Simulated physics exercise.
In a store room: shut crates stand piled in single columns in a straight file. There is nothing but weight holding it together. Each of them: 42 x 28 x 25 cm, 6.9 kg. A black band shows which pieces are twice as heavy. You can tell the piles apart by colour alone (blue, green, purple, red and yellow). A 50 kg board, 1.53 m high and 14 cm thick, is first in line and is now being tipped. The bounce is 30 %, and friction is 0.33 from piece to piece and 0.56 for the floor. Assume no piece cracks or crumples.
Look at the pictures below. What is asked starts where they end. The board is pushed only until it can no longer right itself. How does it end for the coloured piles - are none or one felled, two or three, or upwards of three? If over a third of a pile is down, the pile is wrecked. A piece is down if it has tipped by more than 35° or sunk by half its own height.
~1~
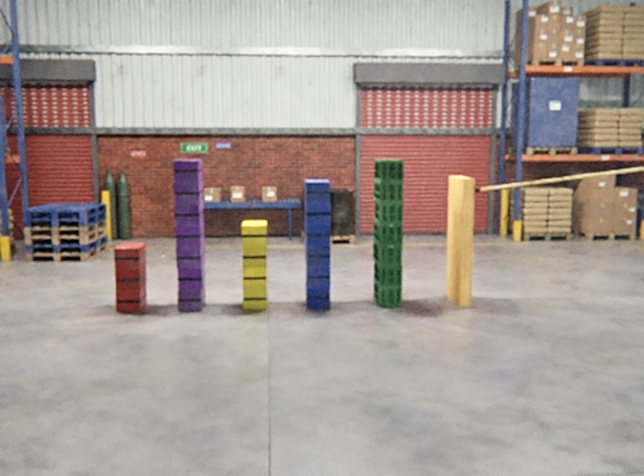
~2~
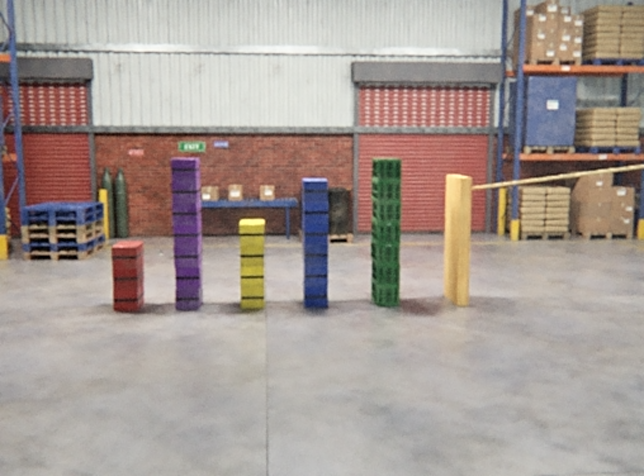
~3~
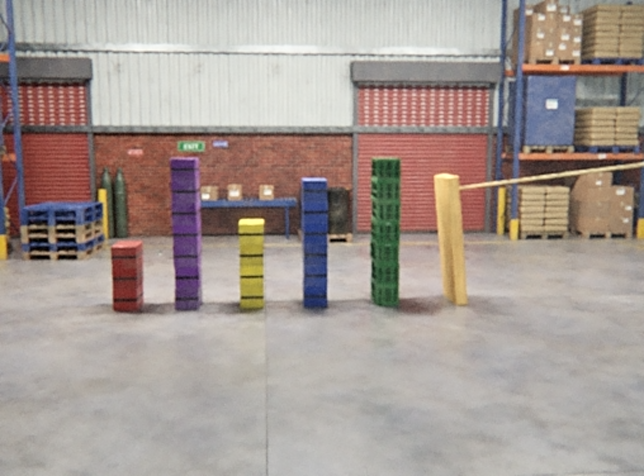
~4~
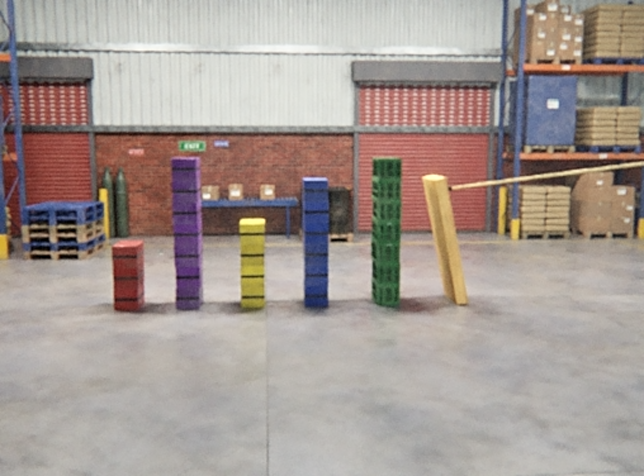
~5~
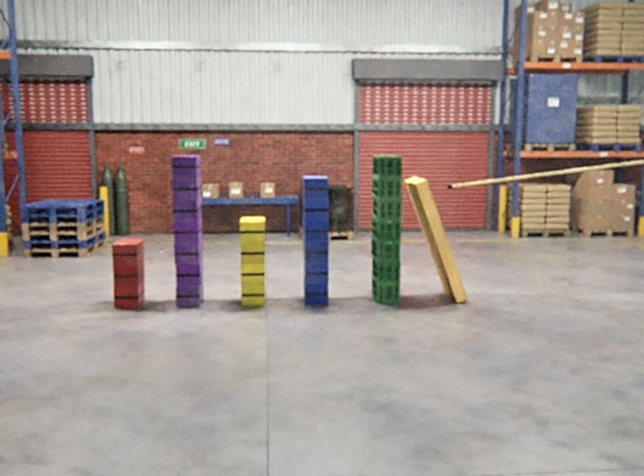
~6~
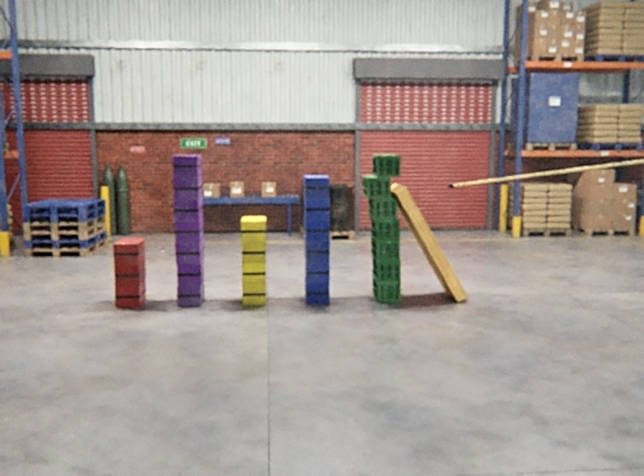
It ends with upwards of three felled.
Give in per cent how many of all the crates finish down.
That comes to around 95 percent.
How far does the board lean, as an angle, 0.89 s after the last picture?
Angle from upright: Approx. 70°.
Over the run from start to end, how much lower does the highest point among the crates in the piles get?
Drop: Around 90 cm.
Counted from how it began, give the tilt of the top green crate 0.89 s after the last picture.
Roughly 140°.
Then, 0.89 s after the last picture, board 70° from upright; 7 of the 27 crates down; top green crate upside down; top blue crate leaning 20°, 8 cm lower.
Then, 1.99 s after the last picture, board 73° from upright; 23 of the 27 crates down; top purple crate leaning 56°, 55 cm lower; top blue crate leaning 35°, 56 cm lower.
At rest, board 73° from upright; 26 of the 27 crates down; top red crate on its side; top purple crate on its side. Wrecked, blue, green, purple, red and yellow. As the last picture would show them, middles, top red crate near (38, 294), top purple crate near (45, 272).
